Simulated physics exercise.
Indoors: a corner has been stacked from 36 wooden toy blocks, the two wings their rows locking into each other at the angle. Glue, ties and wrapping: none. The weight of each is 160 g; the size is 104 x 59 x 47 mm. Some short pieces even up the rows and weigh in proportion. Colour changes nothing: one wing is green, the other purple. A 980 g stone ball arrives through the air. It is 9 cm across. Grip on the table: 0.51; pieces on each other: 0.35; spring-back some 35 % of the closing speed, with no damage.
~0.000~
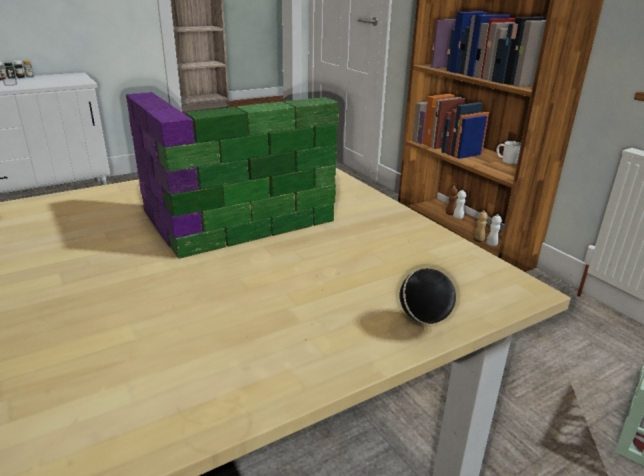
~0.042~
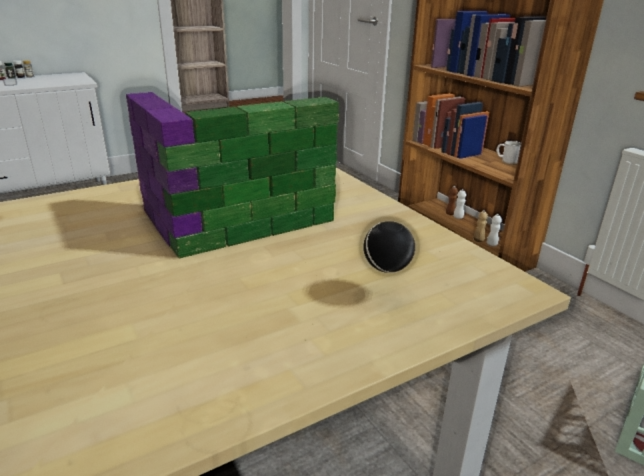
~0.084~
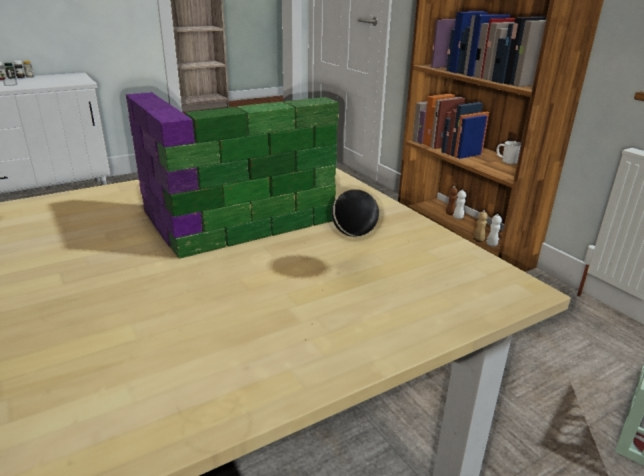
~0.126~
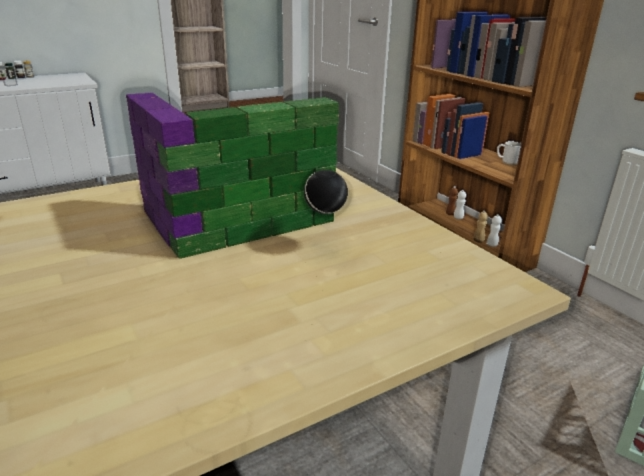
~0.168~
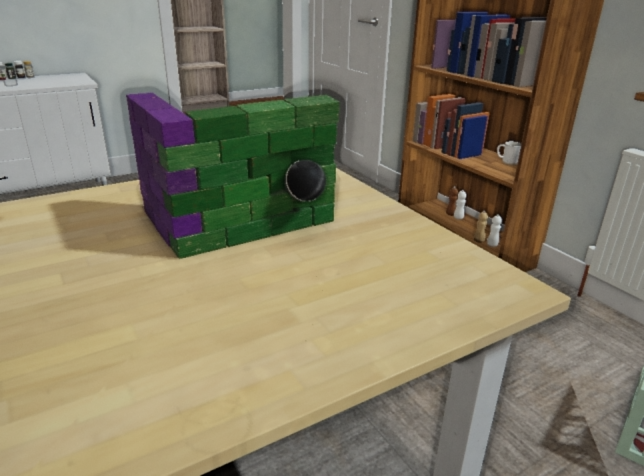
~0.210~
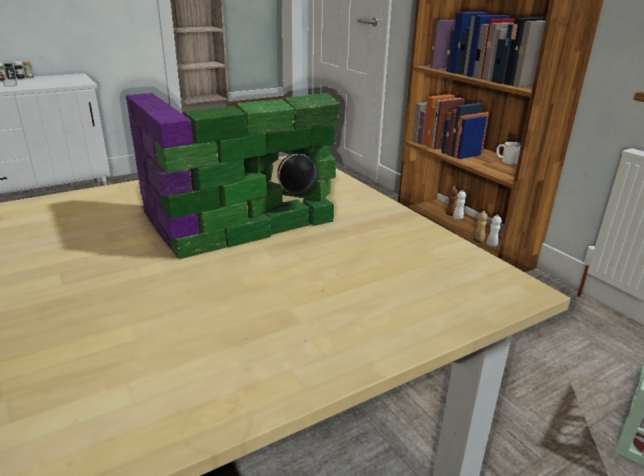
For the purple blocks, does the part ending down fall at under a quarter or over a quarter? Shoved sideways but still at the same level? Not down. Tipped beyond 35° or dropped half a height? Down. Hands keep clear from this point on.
It falls at less than a quarter.
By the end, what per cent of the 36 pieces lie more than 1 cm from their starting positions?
45 percent.
After 0.27 s, ball still moving; none of the 15 purple blocks down (3 of 36 in all colours); top purple block unmoved.
After 0.38 s, ball still moving; none of the 15 purple blocks down (9 of 36 in all colours); top purple block unmoved; top green block shifted 9 mm.
After 0.56 s, ball still moving; none of the 15 purple blocks down (10 of 36 in all colours); top purple block shifted 4 mm; top green block shifted 15 mm.
By the end (1.3 s), ball rolling away; none of the 15 purple blocks down (10 of 36 in all colours); top purple block shifted 4 mm; top green block shifted 15 mm. That is 0 per cent. As the last picture would show them, middles, top purple block near (168, 127), top green block near (213, 124).
